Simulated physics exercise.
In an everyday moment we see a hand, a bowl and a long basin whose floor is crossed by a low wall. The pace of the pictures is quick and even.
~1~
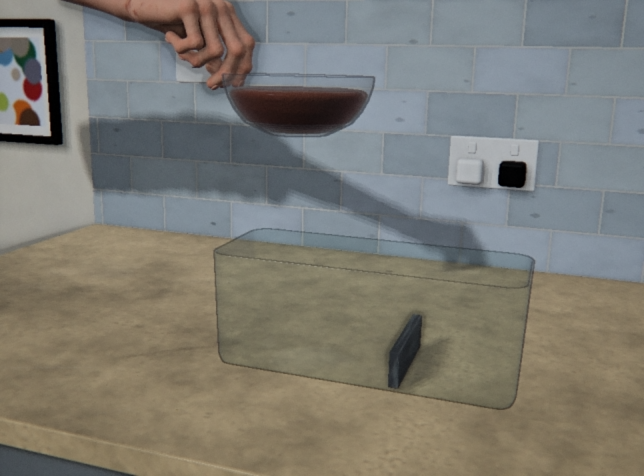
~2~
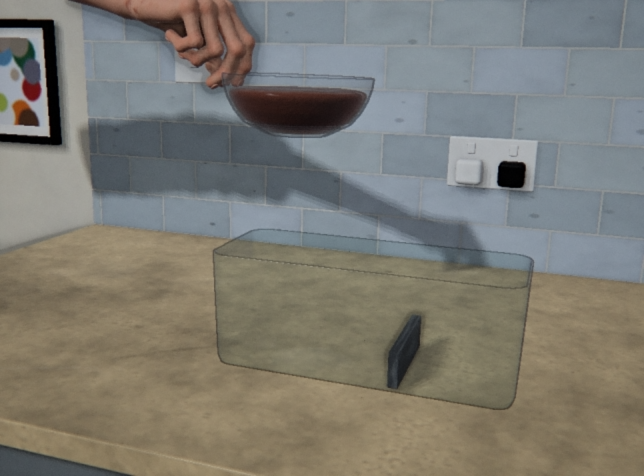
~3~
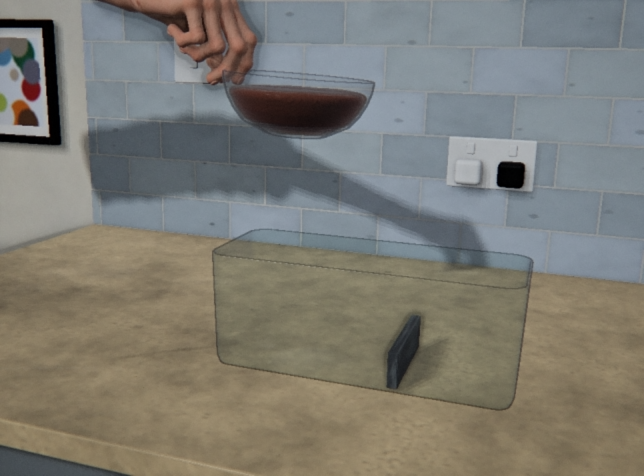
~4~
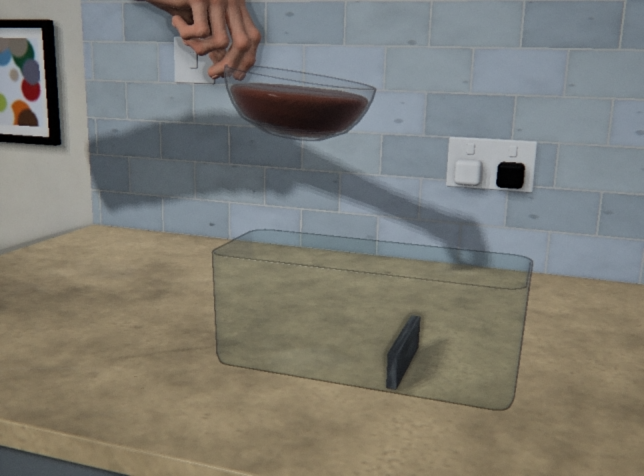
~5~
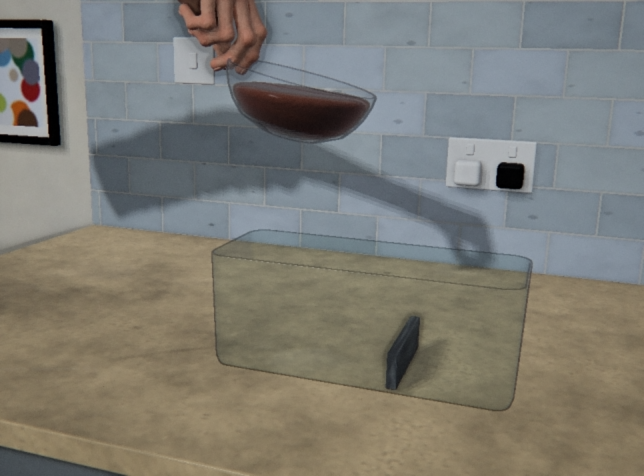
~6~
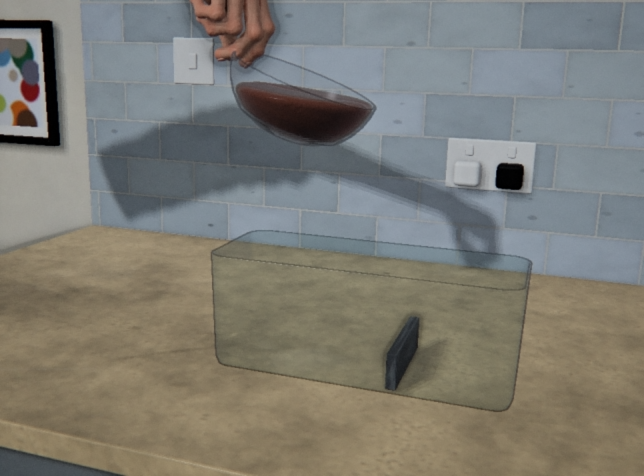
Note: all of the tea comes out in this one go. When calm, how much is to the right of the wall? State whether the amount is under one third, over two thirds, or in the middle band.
The amount is in the middle band.
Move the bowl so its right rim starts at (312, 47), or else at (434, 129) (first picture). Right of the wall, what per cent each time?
In turn 15 % and 65 %.
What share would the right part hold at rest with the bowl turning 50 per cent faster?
About 35 per cent.
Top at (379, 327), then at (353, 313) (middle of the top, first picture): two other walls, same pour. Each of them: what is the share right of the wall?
Try 1: Some 75 %; try 2: 85 %.
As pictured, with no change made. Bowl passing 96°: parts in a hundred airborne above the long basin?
It comes to 55 per cent or so.
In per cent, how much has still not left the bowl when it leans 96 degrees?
Remaining fraction: Approx. 5 %.
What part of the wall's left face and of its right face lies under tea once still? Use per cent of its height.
30 % left, 50 % right.
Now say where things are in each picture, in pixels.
In the first frame, tilt 0°; pouring edge (372, 80); surface from (238, 89) to (367, 93); the long basin's rim runs from (235, 241) to (532, 274); the wall's top is at (407, 334).
In the second frame, tilt 1°; pouring edge (371, 81); surface from (237, 89) to (367, 94).
In the third frame, tilt 4°; pouring edge (371, 85); surface from (238, 86) to (366, 96).
In the fourth frame, tilt 8°; pouring edge (372, 92); surface from (239, 85) to (368, 100).
In the fifth frame, tilt 14°; pouring edge (373, 101); surface from (241, 84) to (370, 102).
In the sixth frame, tilt 21°; pouring edge (372, 111); surface from (245, 83) to (373, 106).
A moment on, the bowl is tipped on its side and 7 per cent is still to pour, 8 is left of the wall and 31 right of it.
Next, the bowl is tipped right over and 0 per cent is still to pour, 46 is left of the wall and 44 right of it.
Then the bowl is tipped right over and 0 per cent is still to pour, 52 is left of the wall and 44 right of it.
Later the bowl is tipped right over and 0 per cent is still to pour, 53 is left of the wall and 44 right of it.
At rest 53 per cent lies left of the wall, 44 right of it and 3 outside.
